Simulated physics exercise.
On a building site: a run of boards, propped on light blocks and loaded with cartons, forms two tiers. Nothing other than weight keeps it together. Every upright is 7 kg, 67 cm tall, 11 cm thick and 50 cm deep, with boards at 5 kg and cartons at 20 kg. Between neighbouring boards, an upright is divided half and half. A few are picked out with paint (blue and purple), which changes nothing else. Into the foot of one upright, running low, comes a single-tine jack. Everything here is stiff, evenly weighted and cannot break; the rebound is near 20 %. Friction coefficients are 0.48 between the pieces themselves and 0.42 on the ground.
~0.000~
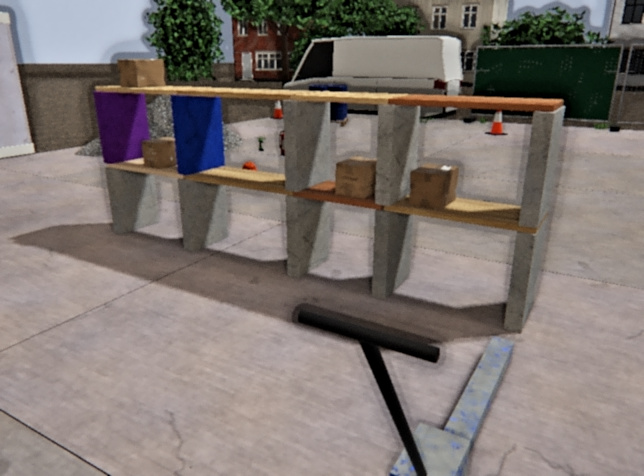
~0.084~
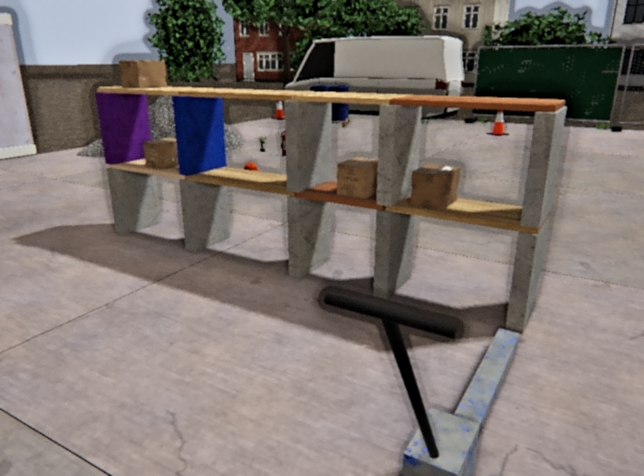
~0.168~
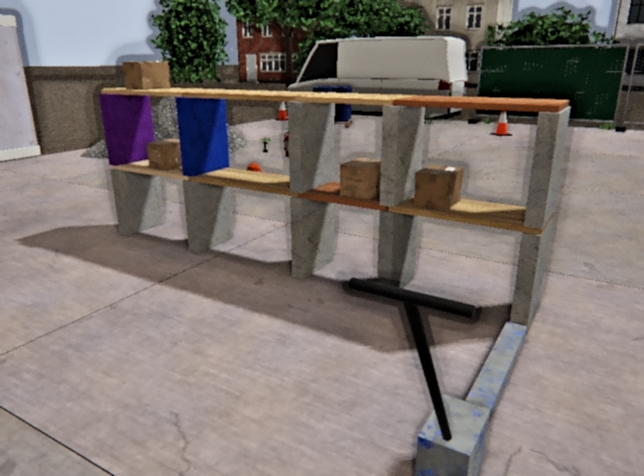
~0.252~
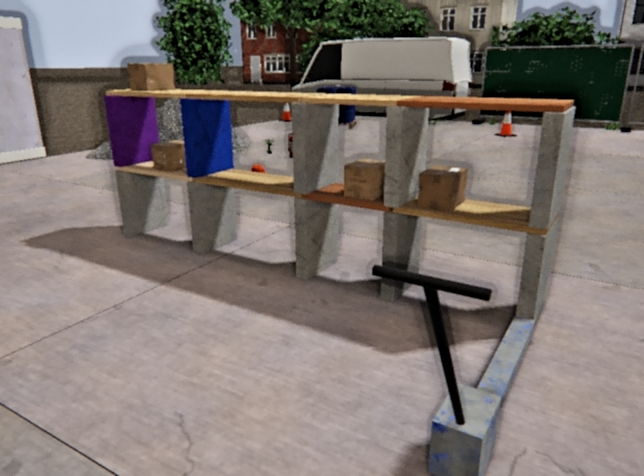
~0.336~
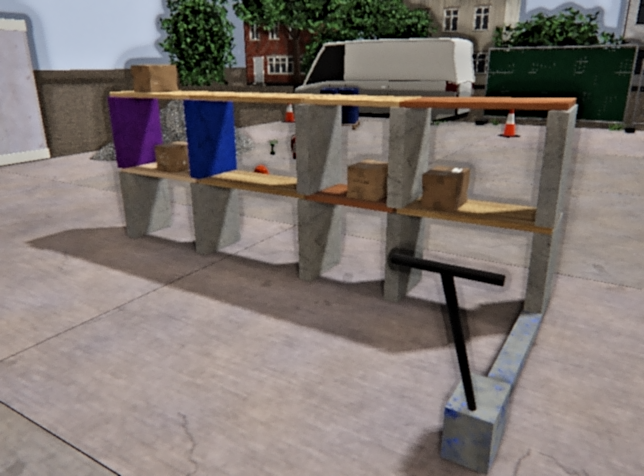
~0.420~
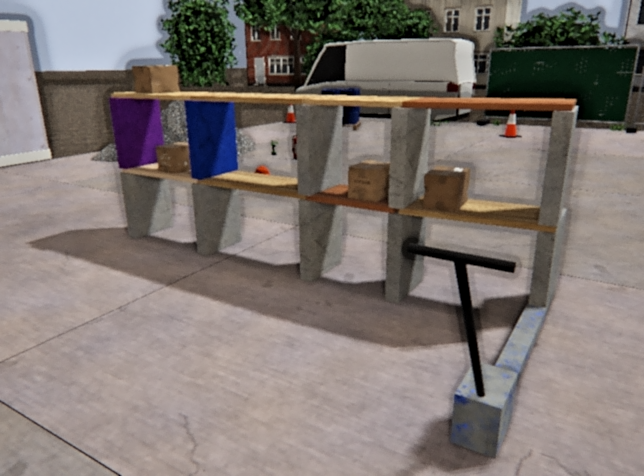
Two-tier shelf of boards on grey, purple and blue uprights holding cartons, as a low jack slides toward its right end.
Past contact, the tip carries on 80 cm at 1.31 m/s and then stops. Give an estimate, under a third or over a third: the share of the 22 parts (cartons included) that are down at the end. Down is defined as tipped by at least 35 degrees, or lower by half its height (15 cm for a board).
Less than a third.
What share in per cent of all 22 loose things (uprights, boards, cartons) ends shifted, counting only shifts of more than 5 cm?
25 in a hundred.
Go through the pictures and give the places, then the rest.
In the first frame (each place is the centre of the face we see best; the camera pans a little), jack tip (510, 352) 33 cm short; purple upright (128, 126); blue upright (204, 133); all as stacked.
Jack tip (516, 344) 22 cm short; purple upright (130, 127), in the second frame.
Jack tip (524, 337) 11 cm short; blue upright (209, 135), in the third frame.
Jack tip (532, 330) 3 mm in; blue upright (213, 136), in the fourth frame.
Jack tip (539, 323) 11 cm in; blue upright (216, 137); 2 have shifted, in the fifth frame.
Jack tip (543, 317) 22 cm in; blue upright (217, 138); purple upright (143, 132); 5 have shifted, in the sixth frame.
By 0.50 s, none of the 22 pieces down, 5 disturbed.
When it is over (1.9 s), none of the 22 pieces down, 5 disturbed; blue upright unmoved; purple upright unmoved. That is 0 per cent. In pixels of the last frame, middles, blue upright near (213, 137), purple upright near (139, 131).
